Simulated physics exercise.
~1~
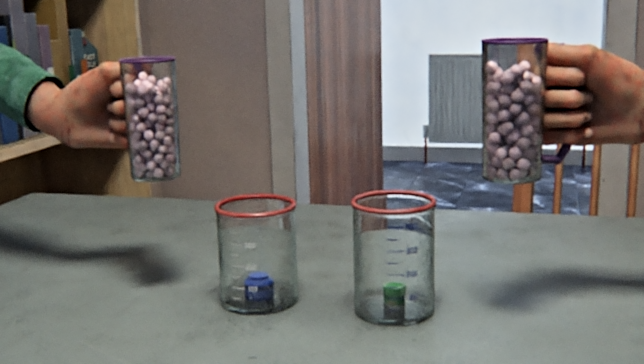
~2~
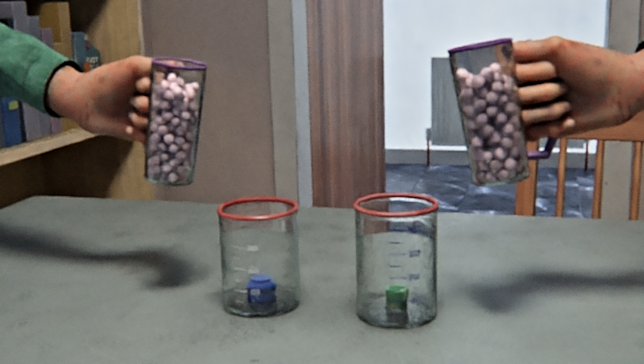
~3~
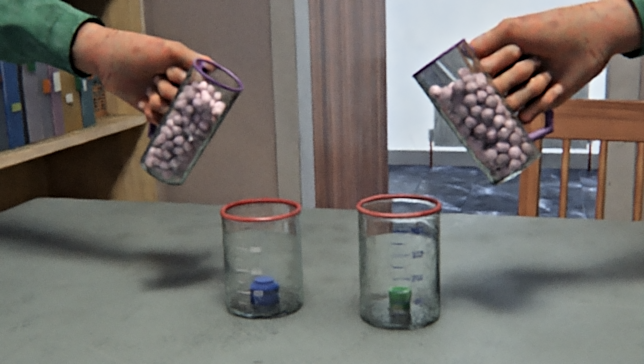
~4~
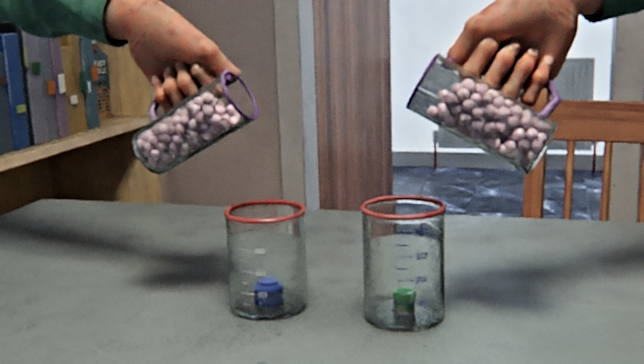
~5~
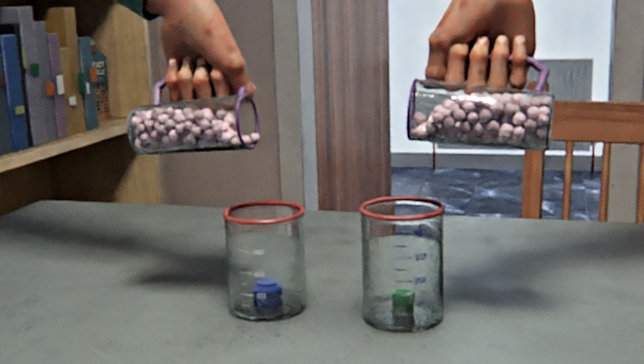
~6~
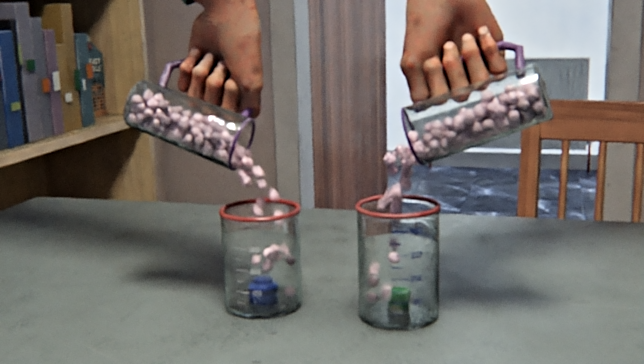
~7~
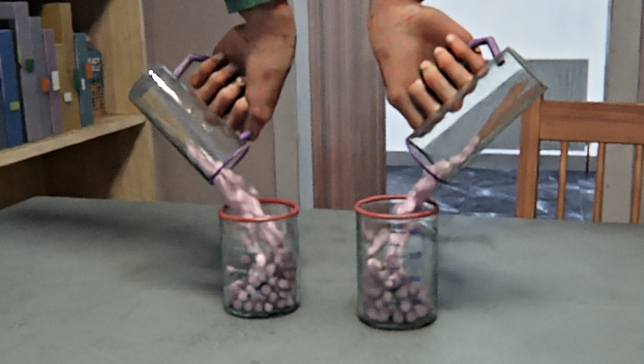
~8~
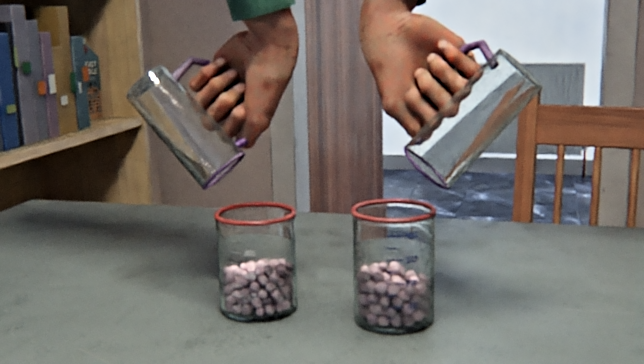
Two hands tilted clear cups of small pinkish balls over two red-rimmed beakers, one holding a small blue object and the other a green one, and poured until both cups were empty, leaving the beakers about half full and both objects buried.
